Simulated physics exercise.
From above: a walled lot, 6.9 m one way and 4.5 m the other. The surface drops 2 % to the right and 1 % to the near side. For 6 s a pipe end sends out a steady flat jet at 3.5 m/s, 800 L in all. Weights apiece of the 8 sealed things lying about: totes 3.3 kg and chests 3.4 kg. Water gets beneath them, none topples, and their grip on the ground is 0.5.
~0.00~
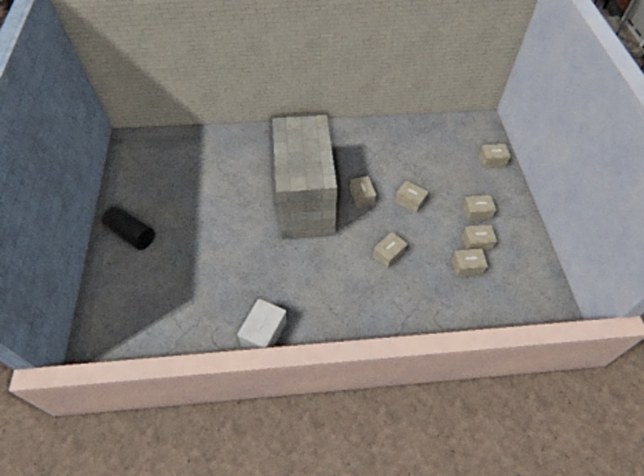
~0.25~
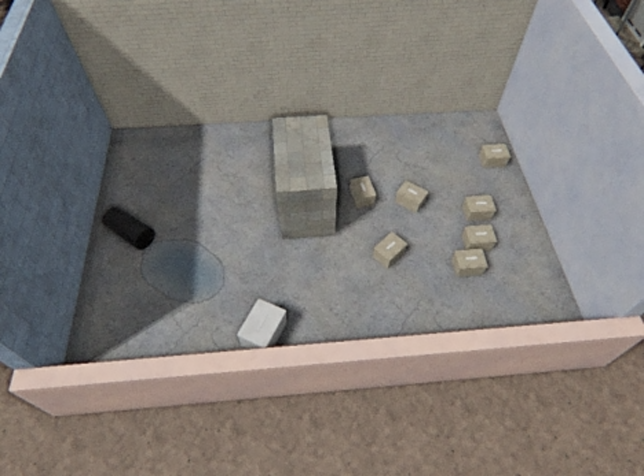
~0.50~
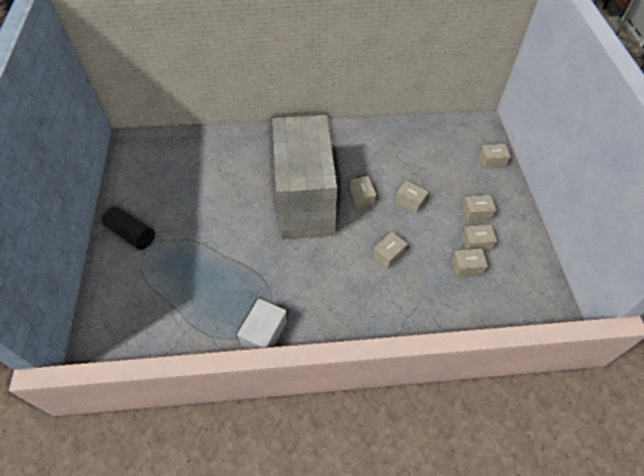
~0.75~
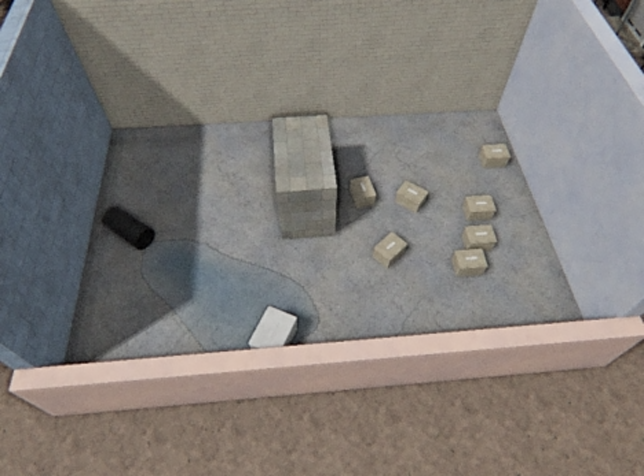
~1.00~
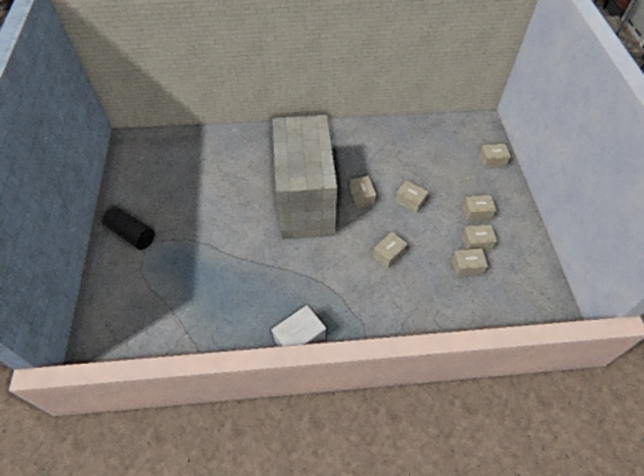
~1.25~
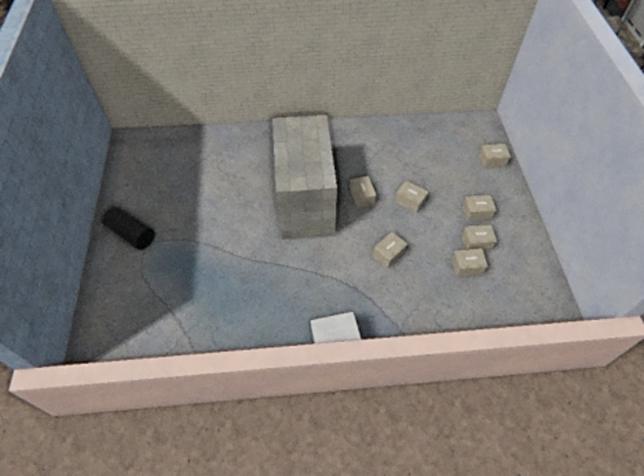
The clip opens on a walled lot seen from above, with a dark pipe at left, a white box near the front wall and small tan boxes at right, all still. Water spreads from the pipe across the floor and reaches the white box, which turns and slides right along the front wall while the tan boxes stay put.
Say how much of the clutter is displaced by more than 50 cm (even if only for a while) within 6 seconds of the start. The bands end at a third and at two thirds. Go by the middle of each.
Share: From one to two thirds.
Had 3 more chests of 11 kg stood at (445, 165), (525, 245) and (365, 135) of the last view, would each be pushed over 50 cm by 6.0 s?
In that order: Short of it, over, under.
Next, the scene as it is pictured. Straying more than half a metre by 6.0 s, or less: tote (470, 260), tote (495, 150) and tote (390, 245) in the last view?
In that order: More, past it, less.
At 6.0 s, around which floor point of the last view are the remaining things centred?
Near (435, 192).
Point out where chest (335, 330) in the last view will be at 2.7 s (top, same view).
Around (562, 279).
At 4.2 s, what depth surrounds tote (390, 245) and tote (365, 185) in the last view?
About 0 and 0 cm.
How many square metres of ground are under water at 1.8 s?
About 5.5 m2.
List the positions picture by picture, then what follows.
In the first picture, a chest at (261, 322), on the bottom; a tote at (363, 187) rests on the ground; 0.0 m2 under water; 0 of 8 have shifted.
In the second picture, a chest at (261, 322) rests on the ground; a tote at (363, 187), on the bottom; 0.9 m2 under water; 0 of 8 have shifted.
In the third picture, a chest at (261, 322) rests on the ground; a tote at (363, 187) rests on the ground; water covers 1.7 m2; 0 of 8 have shifted.
In the fourth picture, a chest at (273, 330), on the bottom, 18 cm from its start; a tote at (363, 187) rests on the ground; 2.8 m2 under water; 1 of 8 have shifted.
In the fifth picture, a chest at (299, 329), afloat, 48 cm from its start; a tote at (363, 187) rests on the ground; water covers 3.7 m2; 1 of 8 have shifted.
In the sixth picture, a chest at (336, 331) floats, 94 cm from its start; a tote at (363, 187), on the bottom; water covers 4.3 m2; 1 of 8 have shifted.
After 1.8 s 1 of 8 are over 50 cm from their spots; 1 afloat.
After 2.7 s 1 of 8 are over 50 cm from their spots; 1 afloat.
After 4.2 s 1 of 8 are over 50 cm from their spots; 1 afloat.
After 6.0 s 3 of 8 are over 50 cm from their spots, and 3 have been at some point; 5 afloat.
